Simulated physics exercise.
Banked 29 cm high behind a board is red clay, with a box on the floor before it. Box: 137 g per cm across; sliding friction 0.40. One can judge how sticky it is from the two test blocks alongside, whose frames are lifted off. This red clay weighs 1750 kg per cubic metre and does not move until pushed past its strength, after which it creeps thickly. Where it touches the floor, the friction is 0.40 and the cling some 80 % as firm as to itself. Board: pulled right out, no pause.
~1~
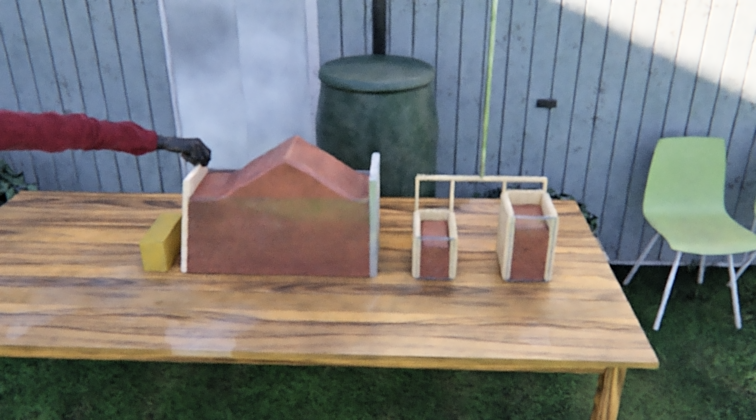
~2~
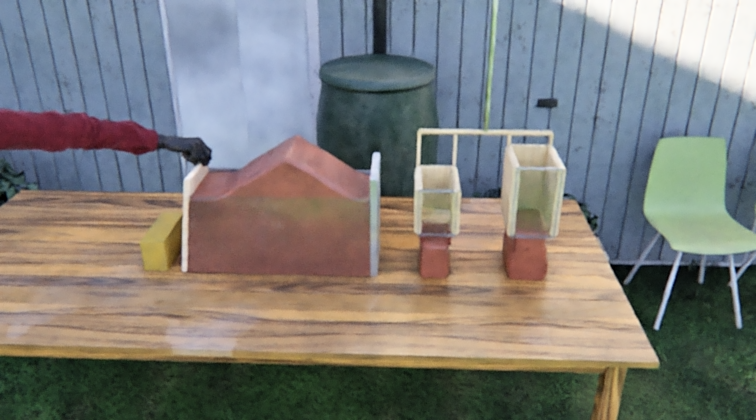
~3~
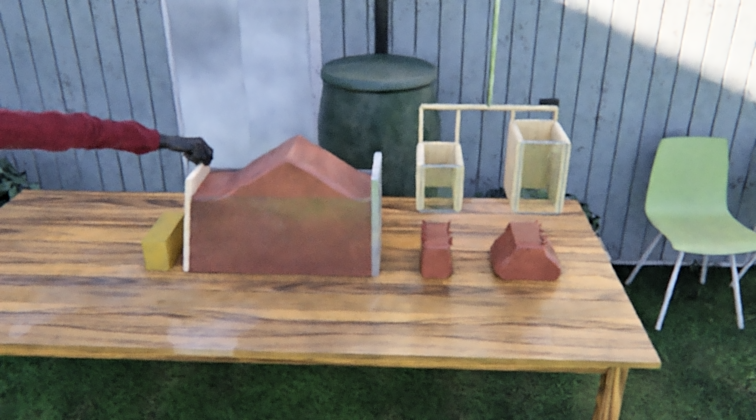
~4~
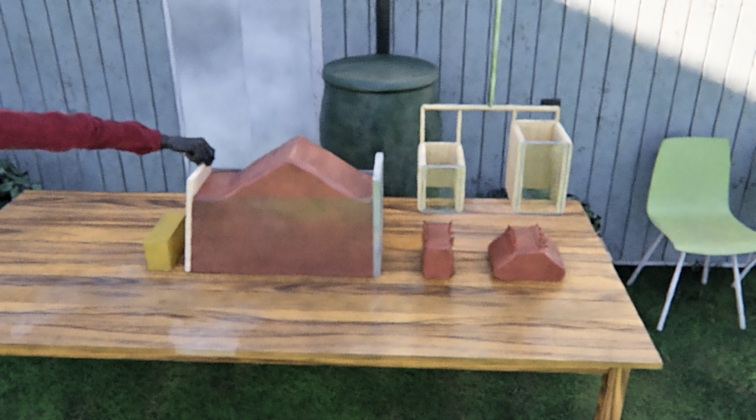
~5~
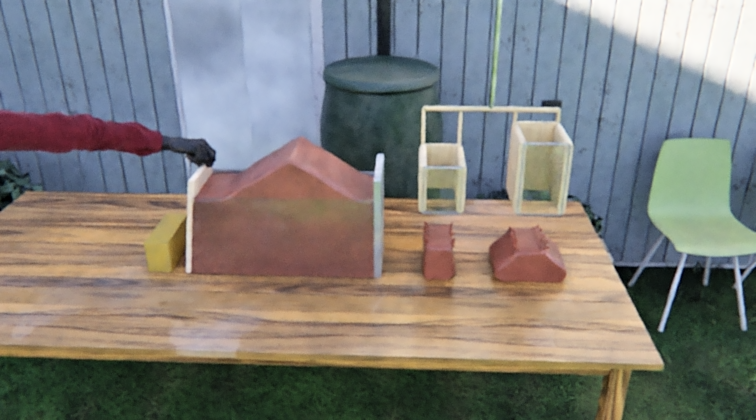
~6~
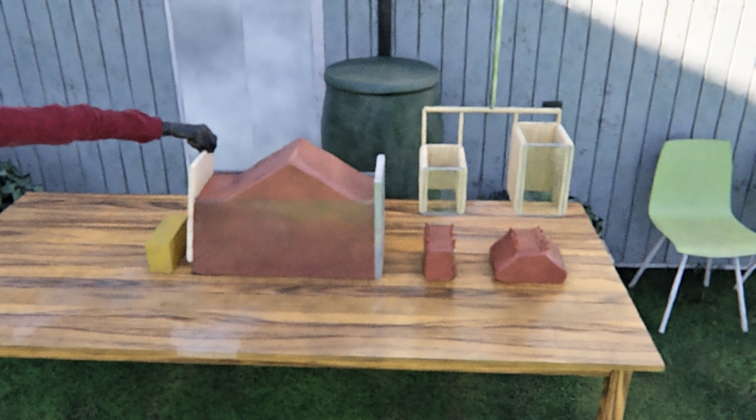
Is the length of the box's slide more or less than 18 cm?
Note: Distance exceeds 18 cm.
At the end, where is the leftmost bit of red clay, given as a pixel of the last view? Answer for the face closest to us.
Near (95, 262).
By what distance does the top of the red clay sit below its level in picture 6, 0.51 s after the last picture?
Measured change: Around 7.0 cm.
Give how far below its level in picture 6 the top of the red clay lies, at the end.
Measured change: Some 11.0 cm.
Another 0.24 s on from the sixth picture, the box has not moved.
Another 0.51 s on from the sixth picture, the box has been pushed 5.3 cm.
Another 0.79 s on from the sixth picture, the box has been pushed 19 cm.
Another 1.06 s on from the sixth picture, the box has been pushed 27 cm.
Another 1.26 s on from the sixth picture, at the end, the box has been pushed 27 cm.
